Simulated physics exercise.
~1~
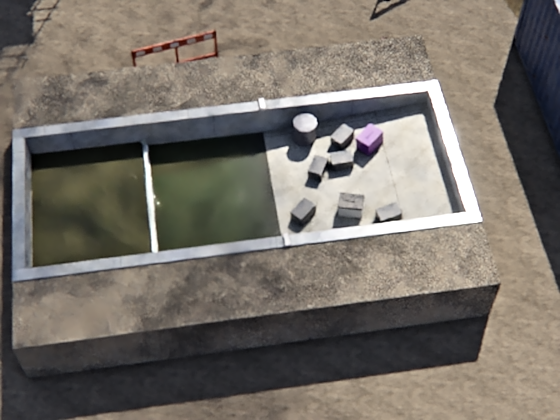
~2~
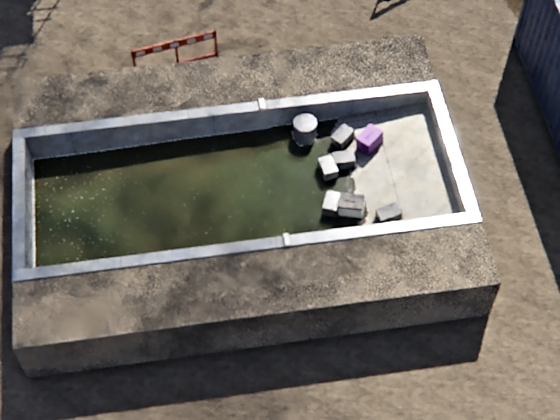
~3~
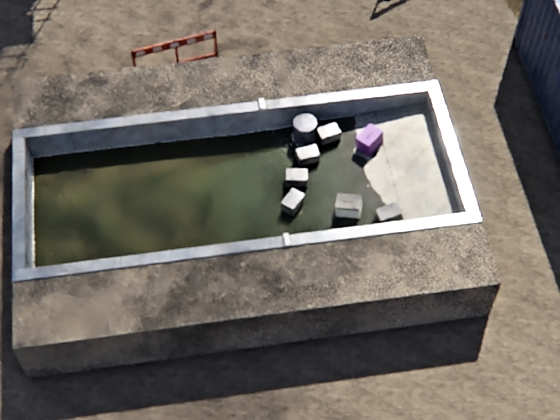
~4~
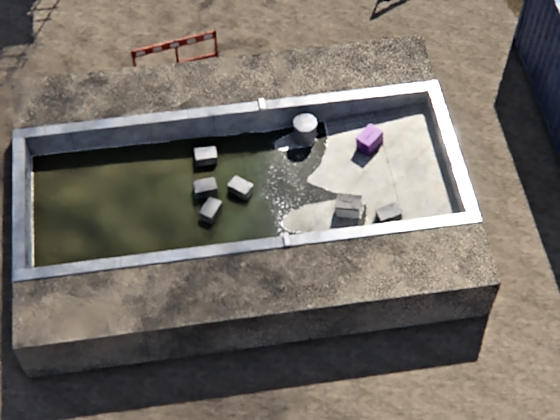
Murky green water lies in the left part of a long pale-rimmed concrete basin, seen from above on bare brown ground, with a thin divider standing across it. Grey boxes, a purple chest and a round pale drum rest on the dry floor to the right. The divider is gone, and the water spreads right among the boxes, nudging some of them slightly rightward. Then four grey boxes drift back left. Finally the water draws back, leaving those four afloat in the green water, while the purple chest stays on the pale floor.
